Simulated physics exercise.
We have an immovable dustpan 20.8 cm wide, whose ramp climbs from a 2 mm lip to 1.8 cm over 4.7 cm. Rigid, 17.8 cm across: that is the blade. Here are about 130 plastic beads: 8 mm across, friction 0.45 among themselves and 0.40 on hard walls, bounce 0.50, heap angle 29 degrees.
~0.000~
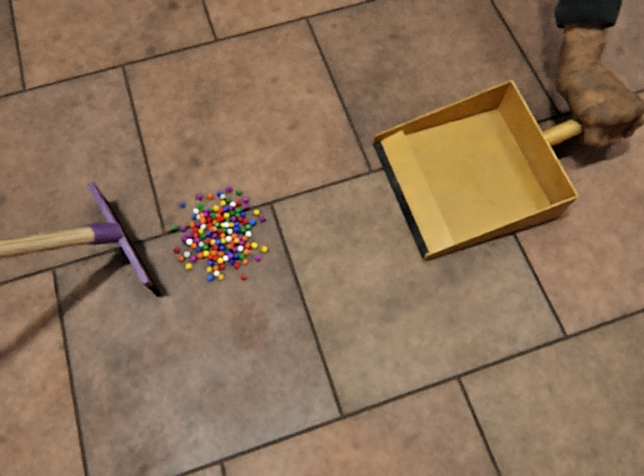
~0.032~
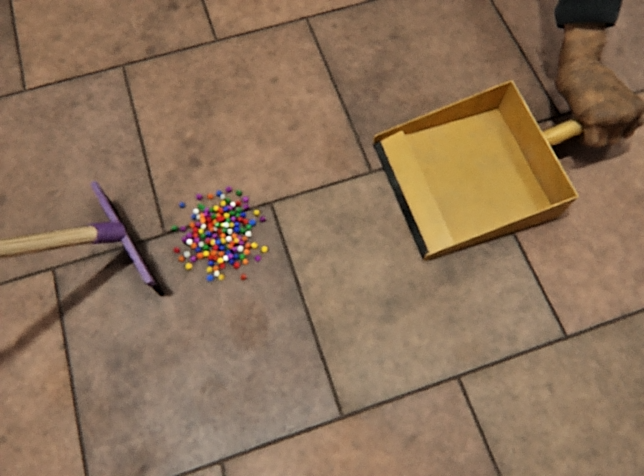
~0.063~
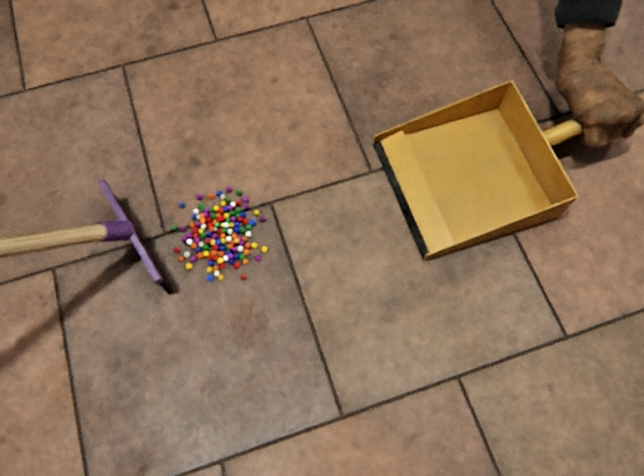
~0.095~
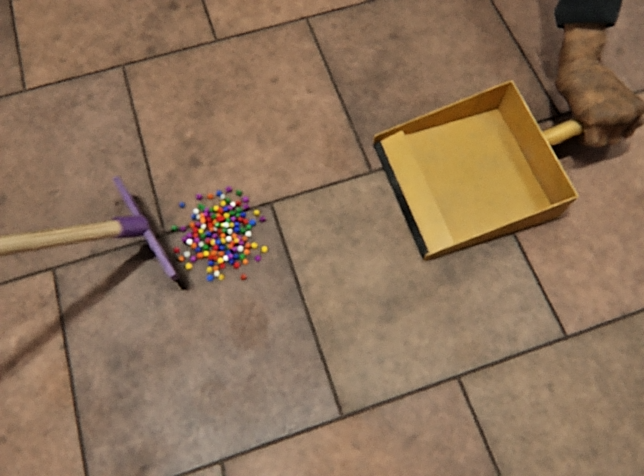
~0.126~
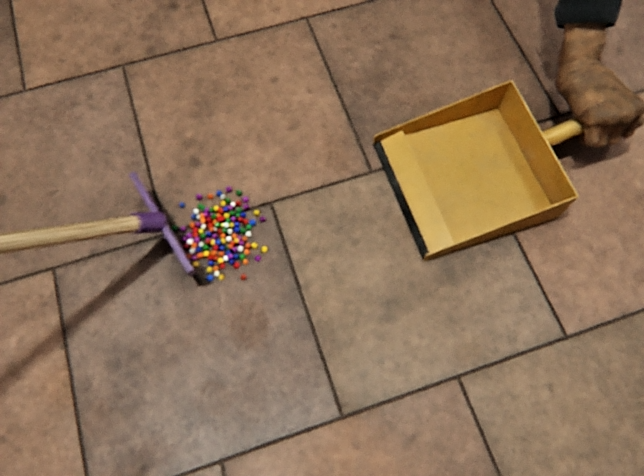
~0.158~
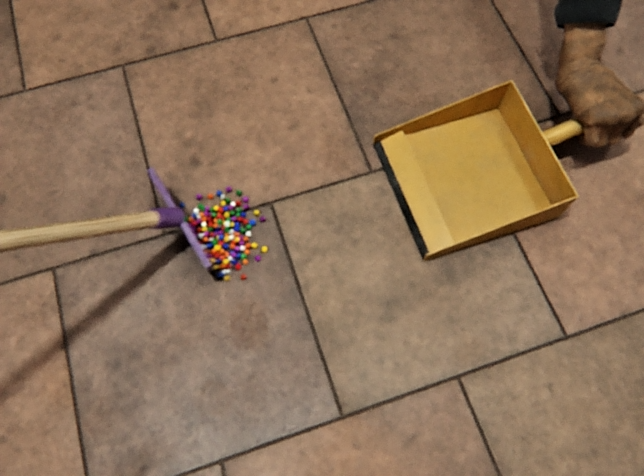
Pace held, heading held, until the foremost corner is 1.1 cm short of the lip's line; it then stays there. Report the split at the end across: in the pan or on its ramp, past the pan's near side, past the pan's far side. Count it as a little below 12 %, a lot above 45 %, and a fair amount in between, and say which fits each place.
Pan: A fair amount, near side: A little, far side: A fair amount.
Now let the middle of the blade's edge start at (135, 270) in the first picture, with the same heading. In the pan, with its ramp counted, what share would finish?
About 15 per cent.
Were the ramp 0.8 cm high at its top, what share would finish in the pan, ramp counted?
Estimated share: Around 25 in a hundred.
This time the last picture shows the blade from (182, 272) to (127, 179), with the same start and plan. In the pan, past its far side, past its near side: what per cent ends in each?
Per cent by place - pan 10, far side 30, near side 0.
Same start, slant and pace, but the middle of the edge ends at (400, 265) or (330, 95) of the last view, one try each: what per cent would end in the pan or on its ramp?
About 5 and 0 per cent.
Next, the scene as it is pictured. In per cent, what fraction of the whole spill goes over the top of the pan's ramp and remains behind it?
Close to 0 per cent.
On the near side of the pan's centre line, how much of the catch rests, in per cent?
Roughly 20 per cent.
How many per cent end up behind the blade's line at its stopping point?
Roughly 10 per cent of it.
Then, at 0.34 s, middle of the blade 17 cm from the lip; 0 % over the lip, far side 15 %, near side 0 %.
After 0.46 s, middle of the blade 8 cm from the lip; 0 % over the lip, far side 25 %, near side 0 %.
After 0.72 s, middle of the blade 3 cm from the lip; 25 % over the lip, far side 30 %, near side 5 %.
In the end, at 1.5 s, pan 15 %, near side 5 %, far side 30 %, in front of the lip or behind the blade 50 %.
